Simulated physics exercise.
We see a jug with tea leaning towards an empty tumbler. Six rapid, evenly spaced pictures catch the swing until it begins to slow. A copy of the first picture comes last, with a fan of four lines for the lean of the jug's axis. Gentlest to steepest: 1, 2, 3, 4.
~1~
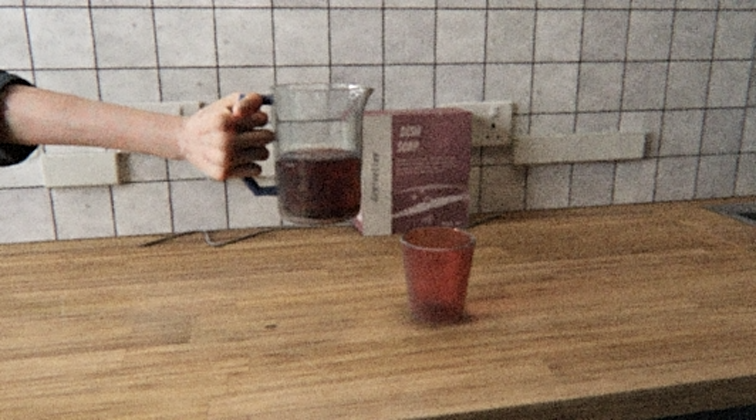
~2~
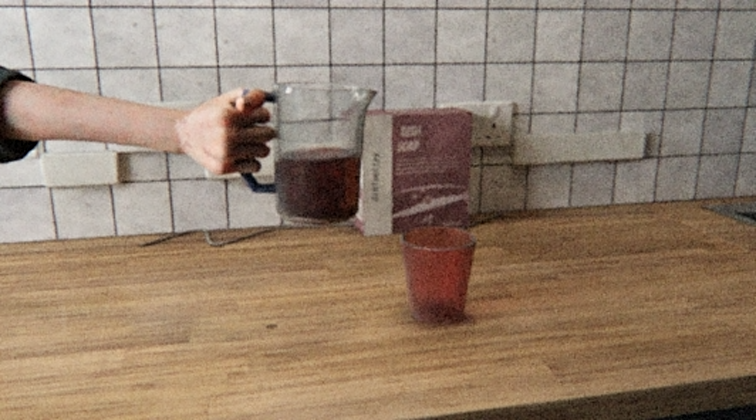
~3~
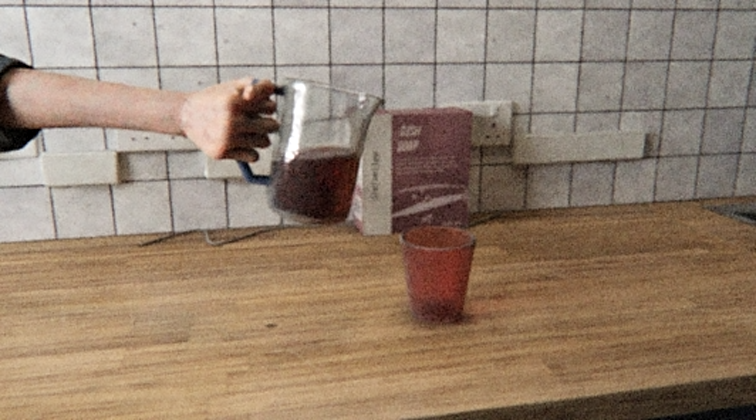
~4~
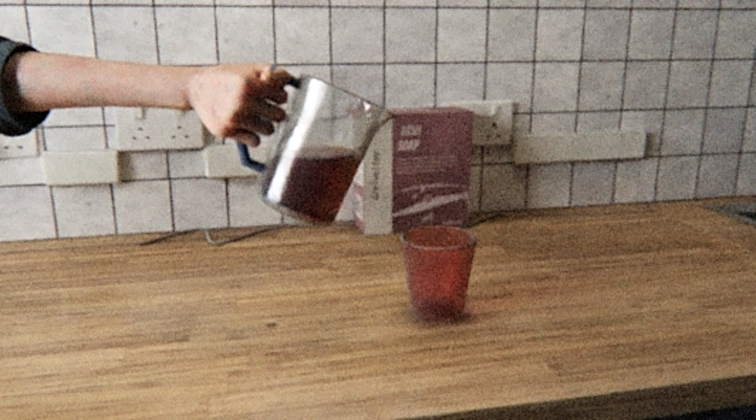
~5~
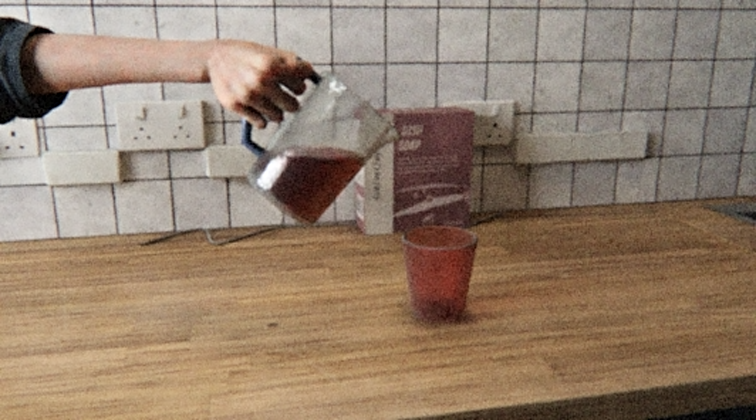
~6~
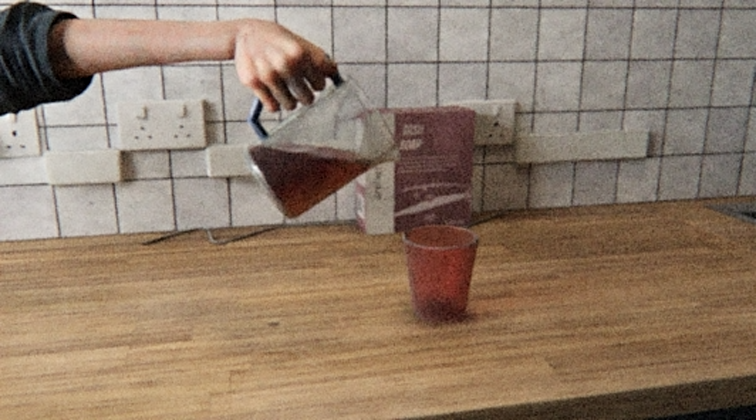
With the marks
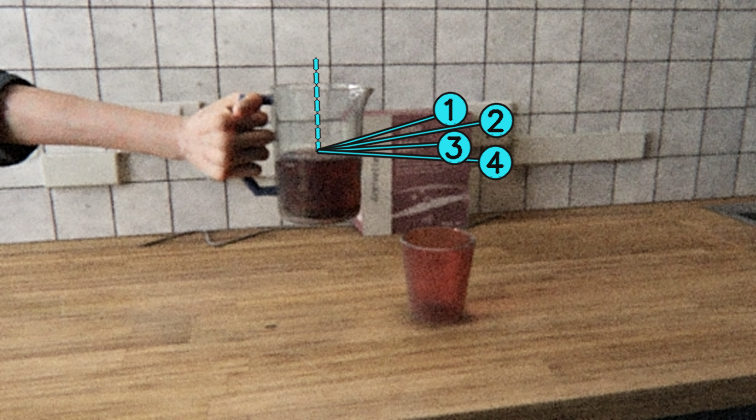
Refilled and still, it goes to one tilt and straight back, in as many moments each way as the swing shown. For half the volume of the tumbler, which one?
I would pick mark 2.
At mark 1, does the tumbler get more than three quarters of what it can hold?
No.
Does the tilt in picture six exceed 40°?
Yes.
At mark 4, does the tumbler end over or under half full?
Over half.
On the marked copy, 1 at (434, 116); 2 at (479, 123); 3 at (437, 144); 4 at (478, 160).
With 1, the tumbler ends with about 36 % of what it can hold.
With 2, the tumbler ends with about 52 % of what it can hold.
With 3, the tumbler ends with about 61 % of what it can hold; 9 % of the tea is spilt.
With 4, the tumbler ends with about 77 % of what it can hold; 8 % of the tea is spilt.
